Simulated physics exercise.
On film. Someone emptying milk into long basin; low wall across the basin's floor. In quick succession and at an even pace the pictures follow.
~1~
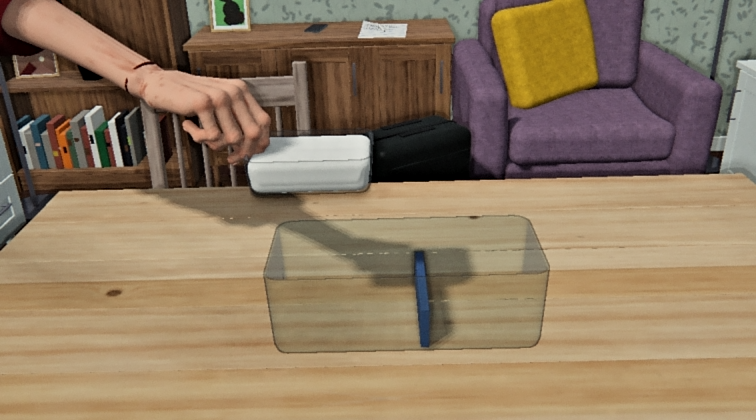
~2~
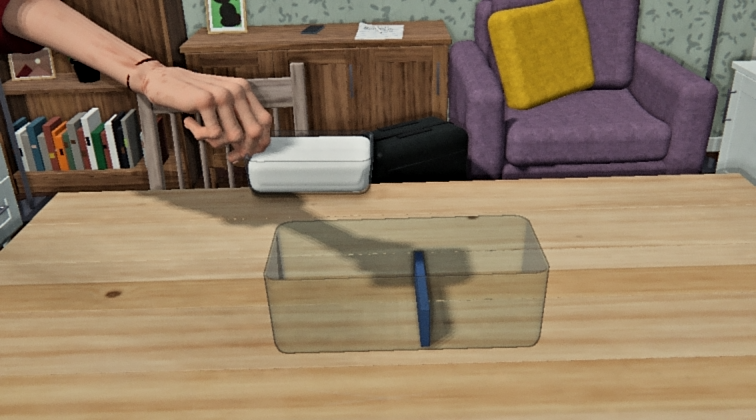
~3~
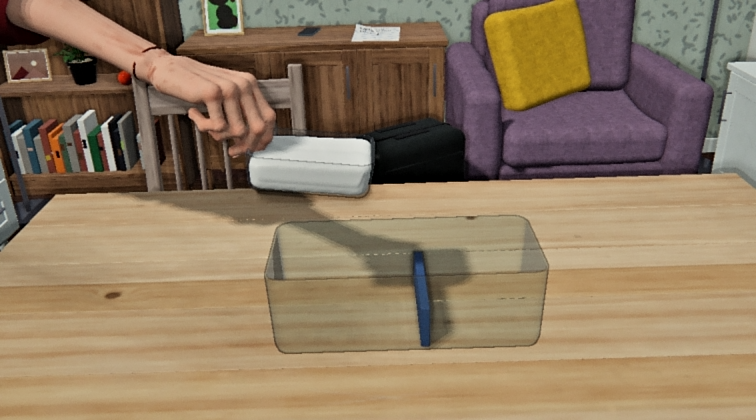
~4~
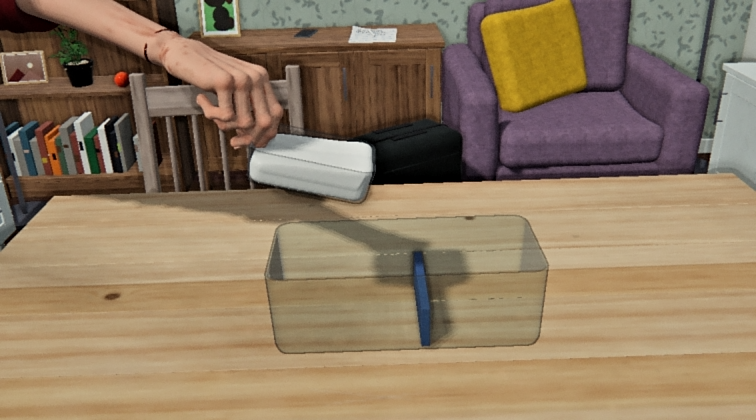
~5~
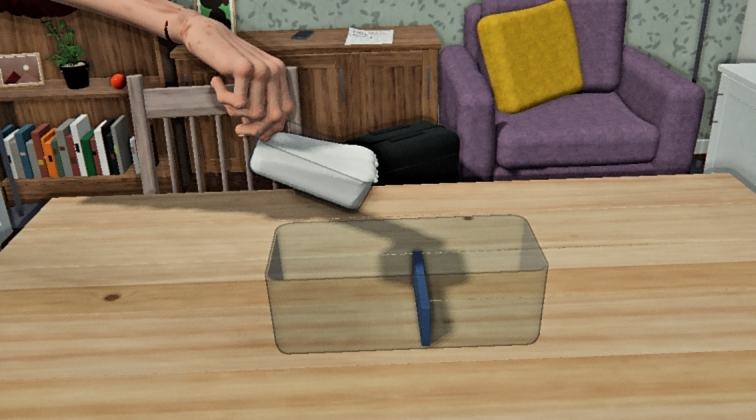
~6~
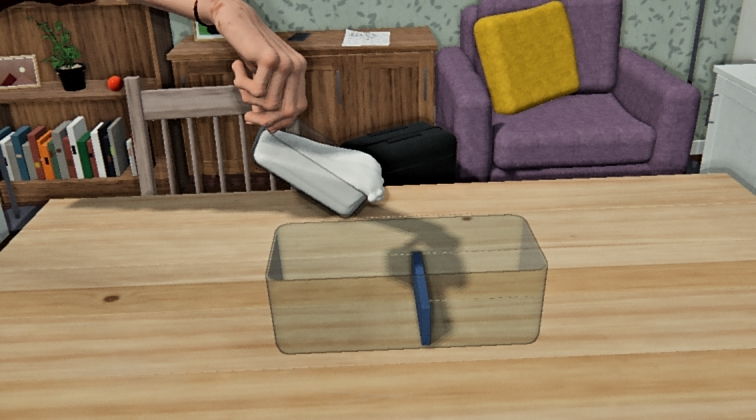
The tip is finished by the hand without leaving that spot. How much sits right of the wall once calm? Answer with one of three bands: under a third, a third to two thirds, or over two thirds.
Under a third.
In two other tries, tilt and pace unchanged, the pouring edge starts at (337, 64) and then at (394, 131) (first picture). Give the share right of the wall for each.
Try one: 5 %; try two: 70 %.
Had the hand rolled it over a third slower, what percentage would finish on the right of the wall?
I'd say close to 40 %.
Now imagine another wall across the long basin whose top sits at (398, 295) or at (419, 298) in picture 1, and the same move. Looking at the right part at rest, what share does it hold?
Note - case one near 70 %, case two near 35 %.
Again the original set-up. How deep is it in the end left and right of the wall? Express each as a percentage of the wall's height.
The left side sits at 30 per cent and the right side at 10.
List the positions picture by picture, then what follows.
In the first picture, it leans 0°; its right rim is at (372, 145); the milk meets the walls at (253, 150) and (370, 148); the long basin's rim runs from (271, 250) to (539, 244); the wall's top is at (422, 280).
In the second picture, it leans 2°; its right rim is at (372, 147); the milk meets the walls at (253, 150) and (370, 149).
In the third picture, it leans 7°; its right rim is at (373, 152); the milk meets the walls at (255, 148) and (371, 151).
In the fourth picture, it leans 14°; its right rim is at (374, 160); the milk meets the walls at (255, 145) and (373, 155).
In the fifth picture, it leans 25°; its right rim is at (373, 171); the milk meets the walls at (257, 143) and (359, 157); 4 per cent is over the edge.
In the sixth picture, it leans 37°; its right rim is at (370, 182); the milk meets the walls at (258, 140) and (348, 161); 13 per cent is over the edge.
A moment on, the oblong tub is tipped right over and 4 per cent is still to pour, 70 is left of the wall and 13 right of it.
Next, the oblong tub is tipped right over and 0 per cent is still to pour, 78 is left of the wall and 13 right of it.
Then the oblong tub is tipped right over and 0 per cent is still to pour, 81 is left of the wall and 14 right of it.
Later the oblong tub is tipped right over and 0 per cent is still to pour, 81 is left of the wall and 14 right of it.
At rest 81 per cent lies left of the wall, 14 right of it and 5 outside.
